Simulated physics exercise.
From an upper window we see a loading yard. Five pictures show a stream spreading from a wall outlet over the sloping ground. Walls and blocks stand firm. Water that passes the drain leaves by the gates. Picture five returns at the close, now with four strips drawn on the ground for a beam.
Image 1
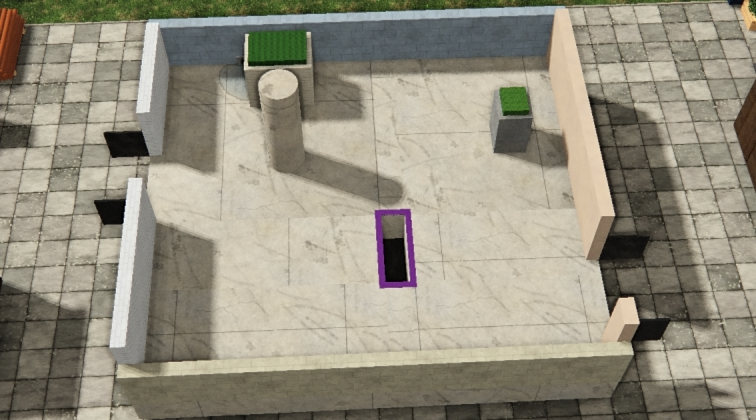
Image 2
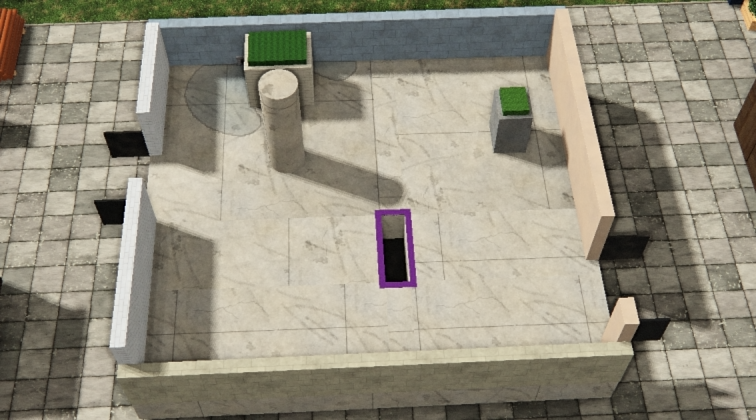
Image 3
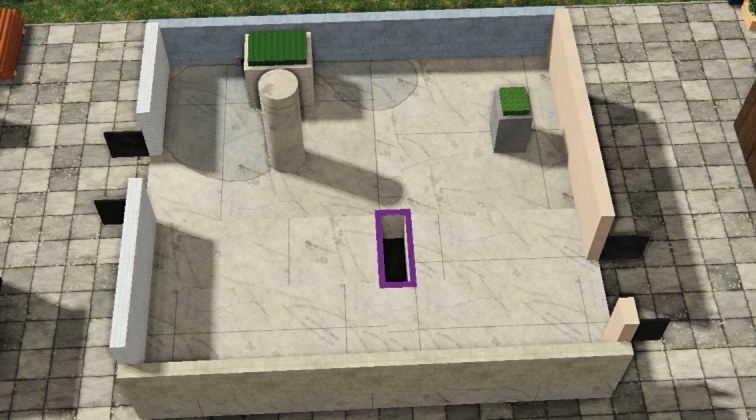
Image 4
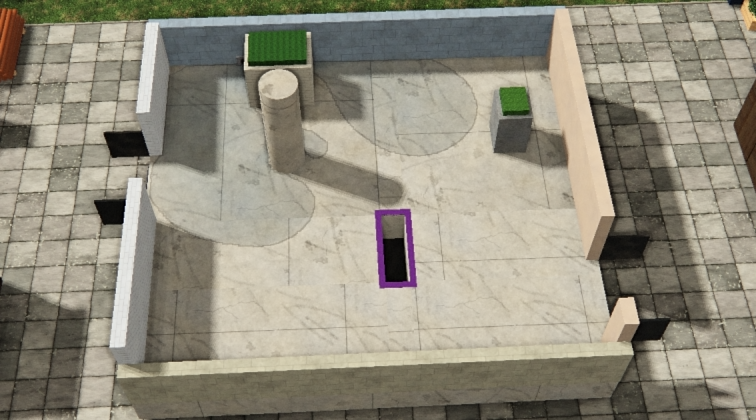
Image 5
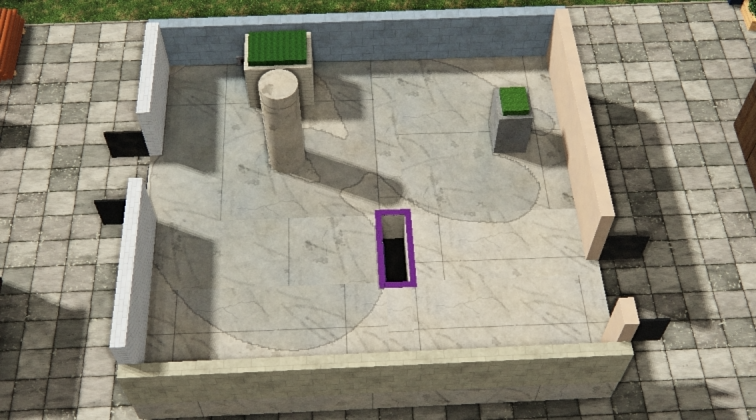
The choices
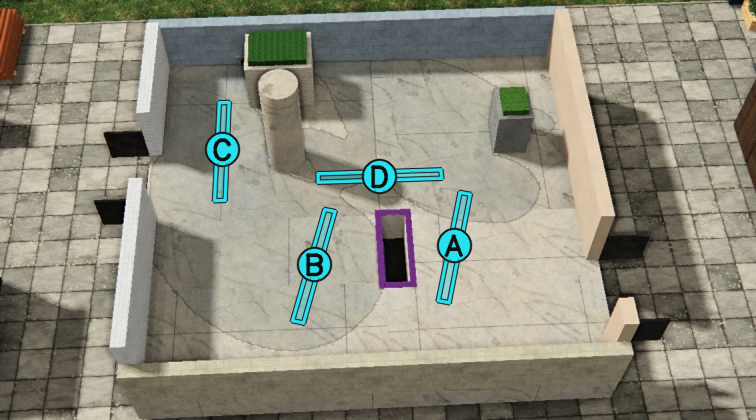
Water spreading across the pale paved floor of a walled yard, widening around a round pillar while a purple-rimmed drain stays dry.
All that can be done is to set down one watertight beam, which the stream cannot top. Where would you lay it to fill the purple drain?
Spot A does it best.
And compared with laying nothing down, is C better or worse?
It is worse.
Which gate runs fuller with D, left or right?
The right one.
On the marked copy, A from (443, 301) to (465, 193); B from (298, 321) to (329, 210); C from (219, 200) to (224, 102); D from (318, 178) to (441, 174).
With A, about 13 % of the stream runs into the purple drain, about 86 % out by the gates.
With B, about 7 % of the stream runs into the purple drain, about 91 % out by the gates.
With C, about 7 % of the stream runs into the purple drain, about 92 % out by the gates.
With D, about 7 % of the stream runs into the purple drain, about 91 % out by the gates.
